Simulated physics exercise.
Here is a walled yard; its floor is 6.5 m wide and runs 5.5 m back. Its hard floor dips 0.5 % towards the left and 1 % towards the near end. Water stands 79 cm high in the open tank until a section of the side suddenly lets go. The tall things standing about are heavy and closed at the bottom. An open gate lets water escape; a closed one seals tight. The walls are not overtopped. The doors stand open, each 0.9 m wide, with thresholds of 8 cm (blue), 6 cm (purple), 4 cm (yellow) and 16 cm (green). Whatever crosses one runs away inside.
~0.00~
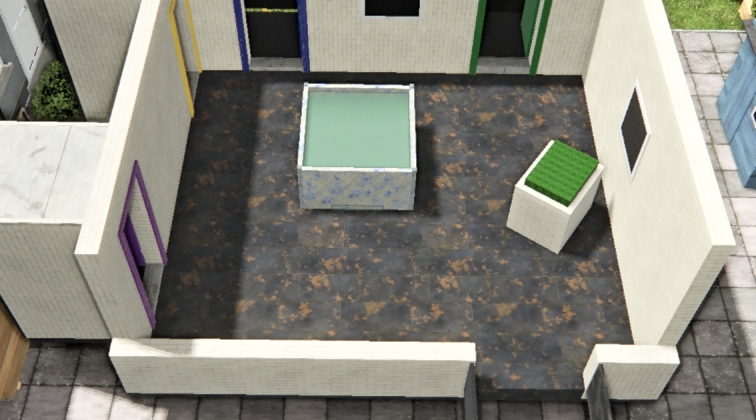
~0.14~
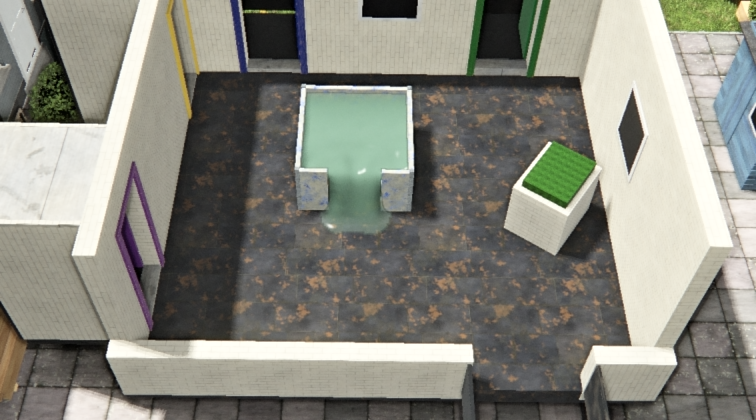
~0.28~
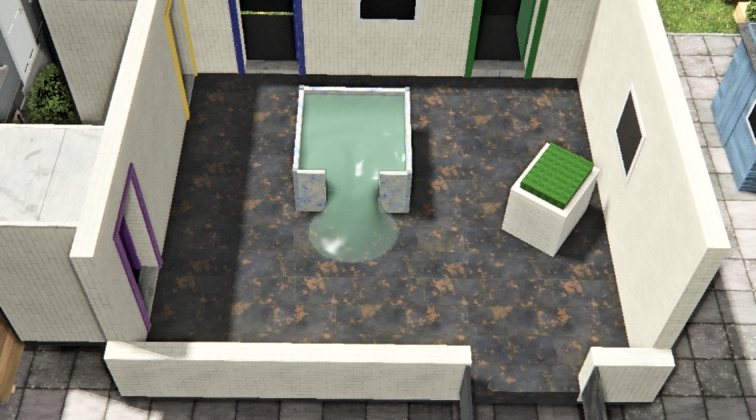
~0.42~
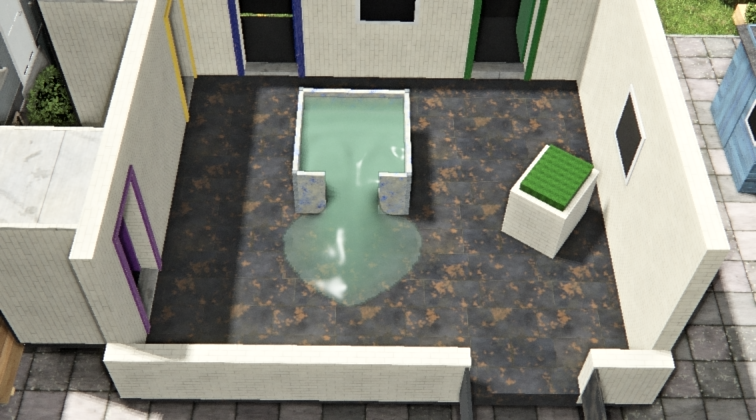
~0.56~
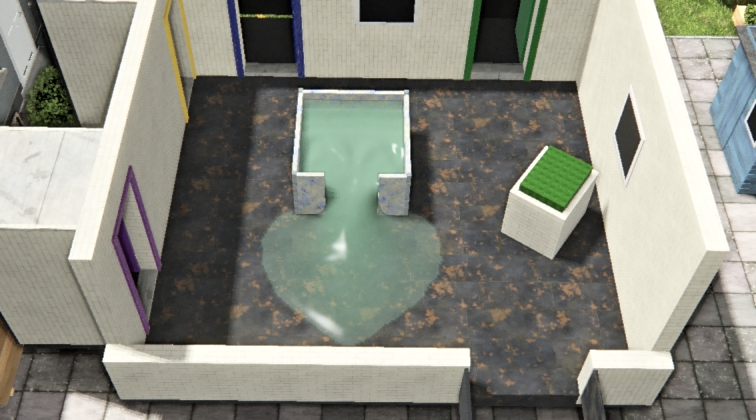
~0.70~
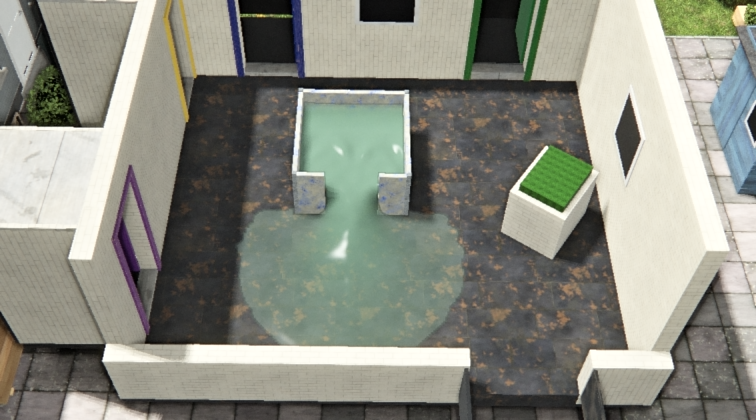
At the start, an open tank of still, greenish water stands whole in a walled yard beside a white block with a green top. A gap then opens in its near side and water pours through, spreading across the dark floor in a widening pool that reaches the near wall as the tank's level drops.
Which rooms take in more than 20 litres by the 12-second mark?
Within that time: At the blue door it does not reach the limit; at the purple door it exceeds the limit; at the yellow door it goes over the limit; at the green door it does not reach the limit.
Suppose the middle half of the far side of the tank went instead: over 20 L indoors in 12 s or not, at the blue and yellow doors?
Against that limit: Blue above, yellow over.
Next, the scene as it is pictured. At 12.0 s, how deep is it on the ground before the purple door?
About 6.5 cm.
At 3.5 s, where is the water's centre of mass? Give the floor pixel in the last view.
At about (343, 262).
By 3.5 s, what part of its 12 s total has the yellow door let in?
Some 0 per cent by then.
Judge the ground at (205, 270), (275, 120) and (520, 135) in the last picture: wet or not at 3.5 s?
In that order: Wet, still dry, dry.
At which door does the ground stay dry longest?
Last comes the green one.
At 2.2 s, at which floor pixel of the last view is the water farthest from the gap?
At about (624, 378).
After 1.4 s water covers 30 % of the floor and is deepest (37 cm) near (352, 220); blue door not reached, purple door not reached, yellow door not reached, green door not reached.
After 2.2 s water covers 35 % of the floor and is deepest (36 cm) near (154, 373); blue door not reached, purple door 11 cm at the sill, 1 L in, yellow door not reached, green door not reached.
After 3.5 s water covers 50 % of the floor and is deepest (22 cm) near (140, 373); blue door not reached, purple door 13 cm at the sill, 27 L in, yellow door not reached, green door not reached.
After 7.0 s water covers 80 % of the floor and is deepest (12 cm) near (140, 373); blue door 8 cm at the sill, 1 L in, purple door 10 cm at the sill, 89 L in, yellow door 6 cm at the sill, 5 L in, green door 2 cm at the sill, 0 L in.
After 12.0 s water covers 95 % of the floor and is deepest (9 cm) near (154, 373); blue door 4 cm at the sill, 1 L in, purple door 6 cm at the sill, 104 L in, yellow door 5 cm at the sill, 37 L in, green door 3 cm at the sill, 0 L in.
